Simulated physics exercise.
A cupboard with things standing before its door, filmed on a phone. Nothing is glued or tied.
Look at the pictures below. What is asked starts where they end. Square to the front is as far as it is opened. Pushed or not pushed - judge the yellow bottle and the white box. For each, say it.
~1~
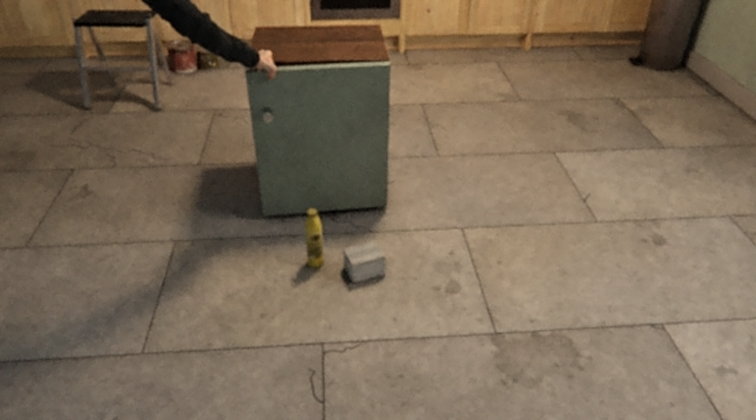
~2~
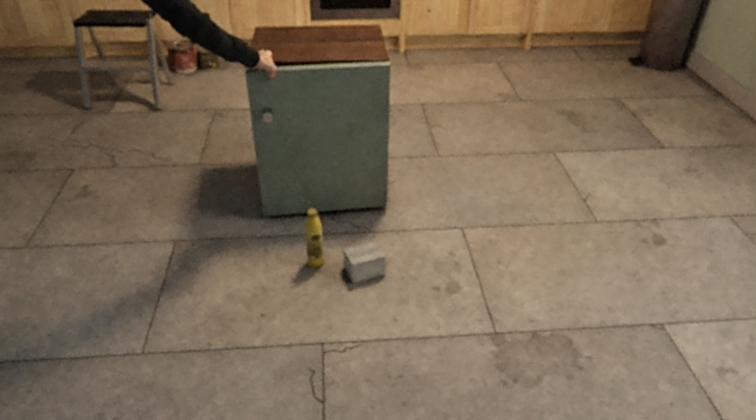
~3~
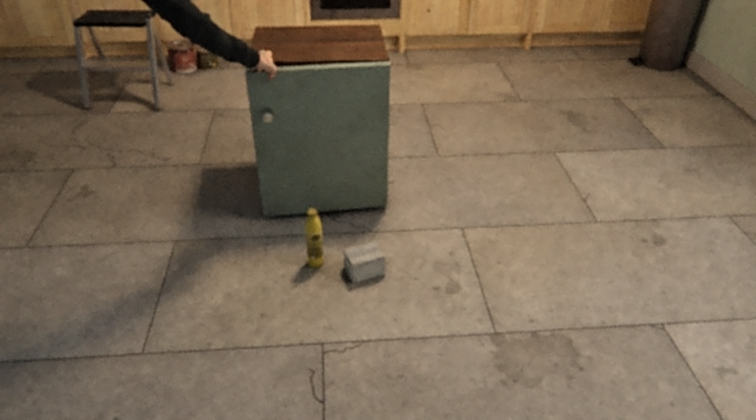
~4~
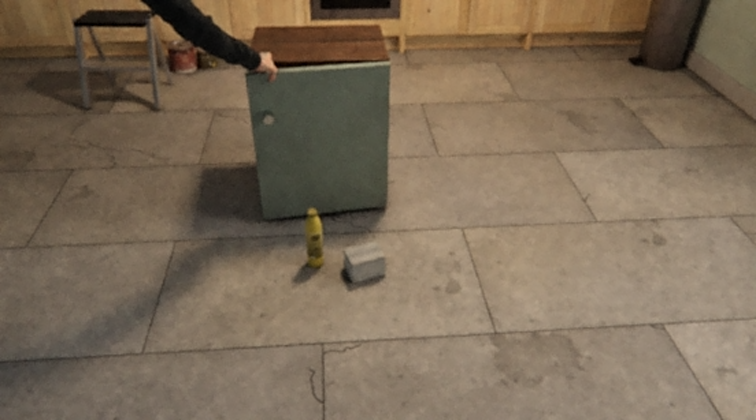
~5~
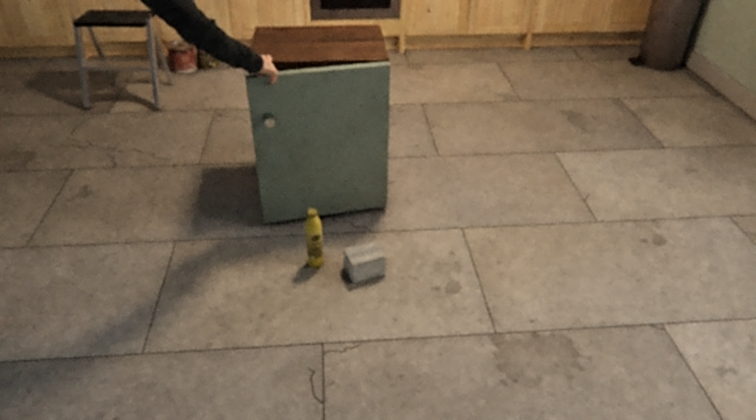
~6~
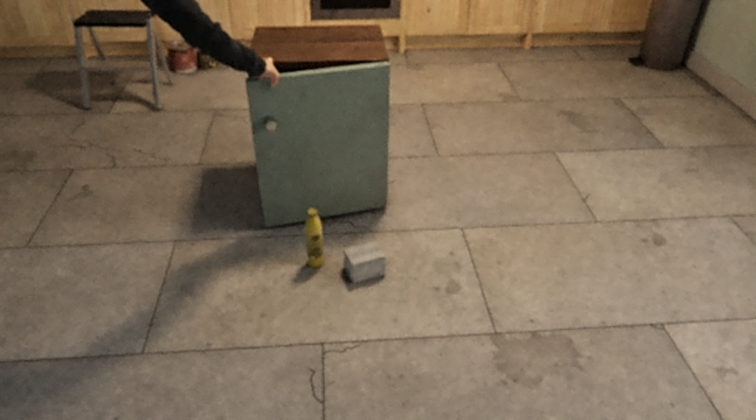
Yellow bottle: Pushed; white box: Pushed.
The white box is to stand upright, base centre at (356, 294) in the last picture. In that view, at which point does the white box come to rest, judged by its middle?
(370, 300) or so.
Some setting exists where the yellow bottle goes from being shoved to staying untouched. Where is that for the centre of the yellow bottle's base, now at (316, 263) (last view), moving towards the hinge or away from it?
I'd put the tipping spot at around (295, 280).
Then, 1.34 s past the last view, door 66° open; yellow bottle travelled well along near (354, 258); white box travelled a little near (375, 262).
Finally, the yellow bottle gets knocked, near (410, 264); the white box gets knocked, near (418, 262).
